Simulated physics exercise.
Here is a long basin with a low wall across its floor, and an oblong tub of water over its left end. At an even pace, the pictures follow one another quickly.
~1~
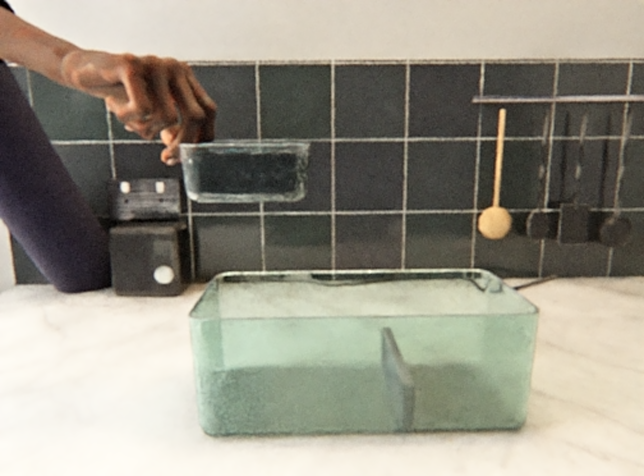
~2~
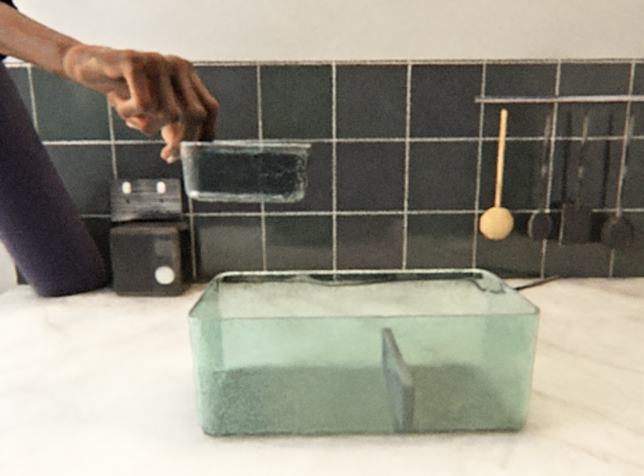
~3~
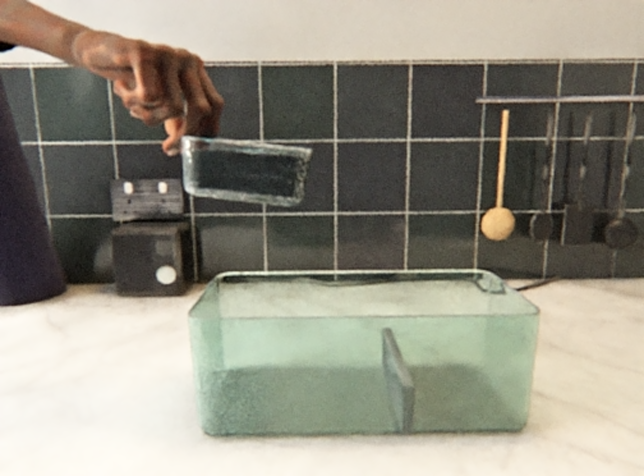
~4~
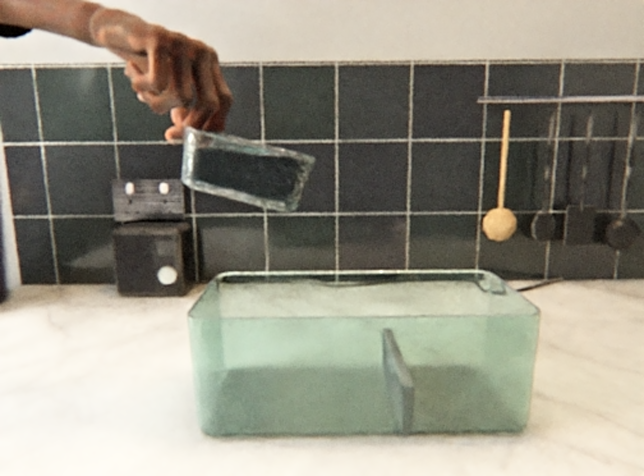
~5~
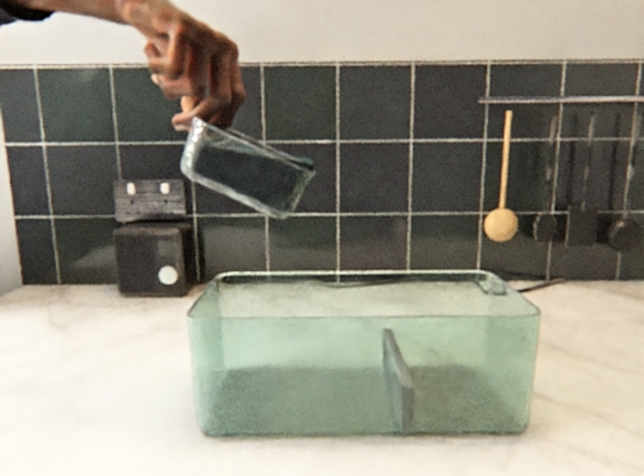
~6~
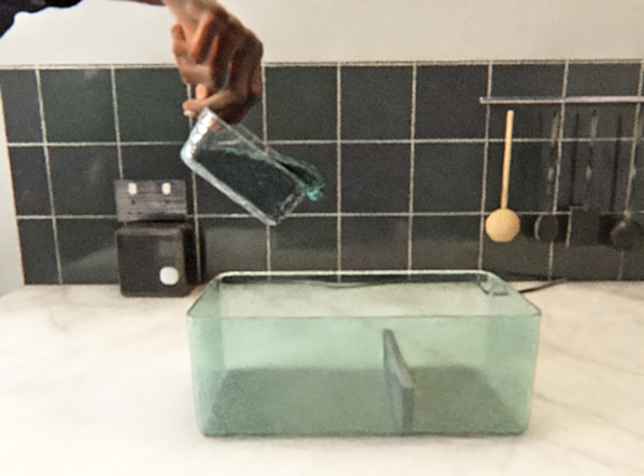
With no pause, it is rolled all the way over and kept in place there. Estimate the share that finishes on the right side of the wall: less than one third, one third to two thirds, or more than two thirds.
The right side ends up with less than one third.
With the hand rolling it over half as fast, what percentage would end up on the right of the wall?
About 5 %.
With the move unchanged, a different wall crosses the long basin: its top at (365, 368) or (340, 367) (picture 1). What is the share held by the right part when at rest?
About 50 % and 75 %.
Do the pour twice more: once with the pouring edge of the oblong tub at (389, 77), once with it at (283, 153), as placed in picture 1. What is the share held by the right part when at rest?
In order, some 80 and 5 percent.
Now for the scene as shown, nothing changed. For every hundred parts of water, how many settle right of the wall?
Around 5 %.
A moment on, the oblong tub is tipped right over and 4 per cent is still to pour, 69 is left of the wall and 0 right of it.
Next, the oblong tub is tipped right over and 0 per cent is still to pour, 95 is left of the wall and 2 right of it.
Then the oblong tub is tipped right over and 0 per cent is still to pour, 94 is left of the wall and 3 right of it.
Later the oblong tub is tipped right over and 0 per cent is still to pour, 94 is left of the wall and 3 right of it.
At rest 94 per cent lies left of the wall, 4 right of it and 2 outside.
